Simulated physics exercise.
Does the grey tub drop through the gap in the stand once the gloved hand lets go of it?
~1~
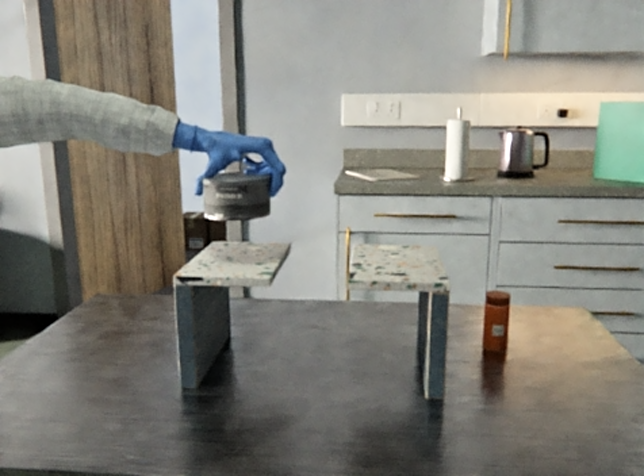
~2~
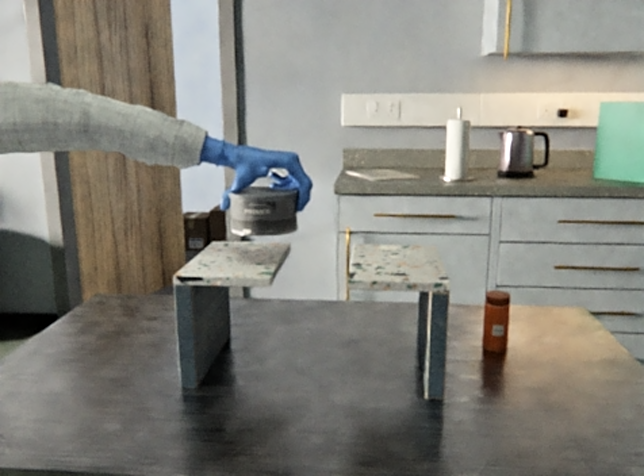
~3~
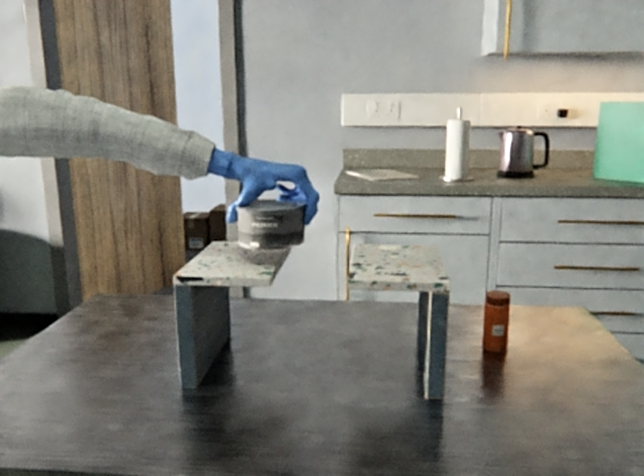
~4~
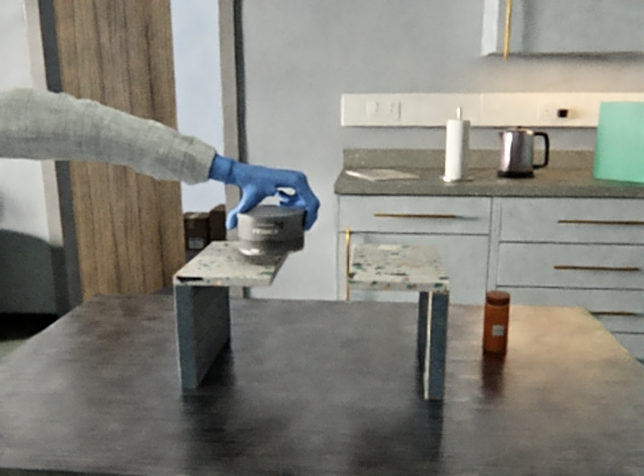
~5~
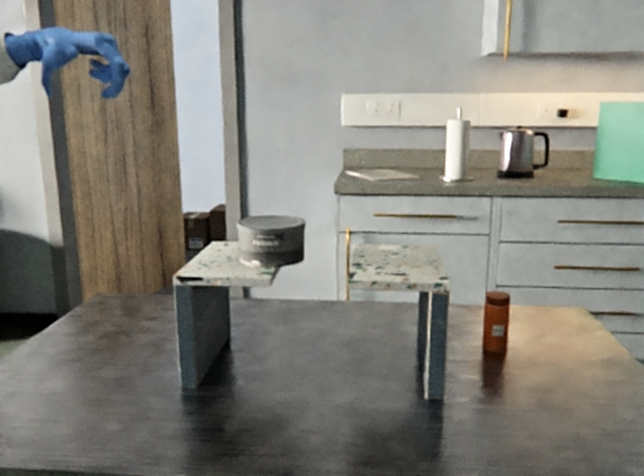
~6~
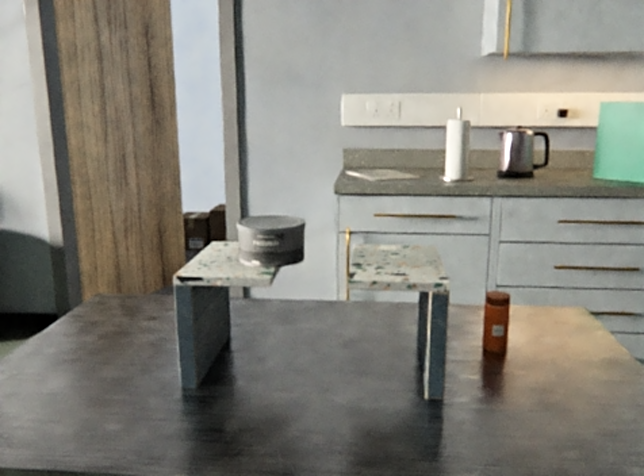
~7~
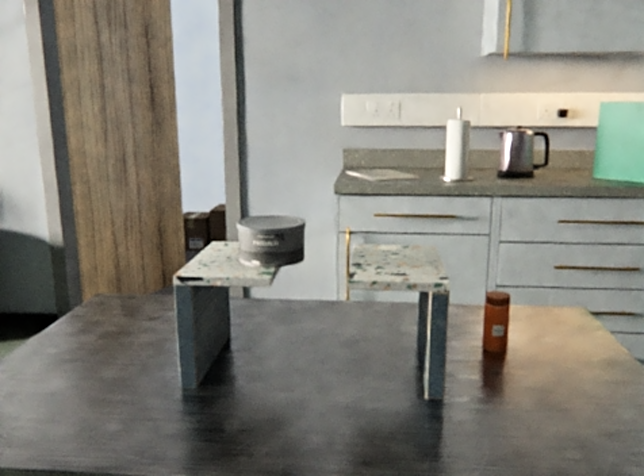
No, the grey tub stays up on top of the stand, at the inner edge of the left side, after the hand has drawn away.
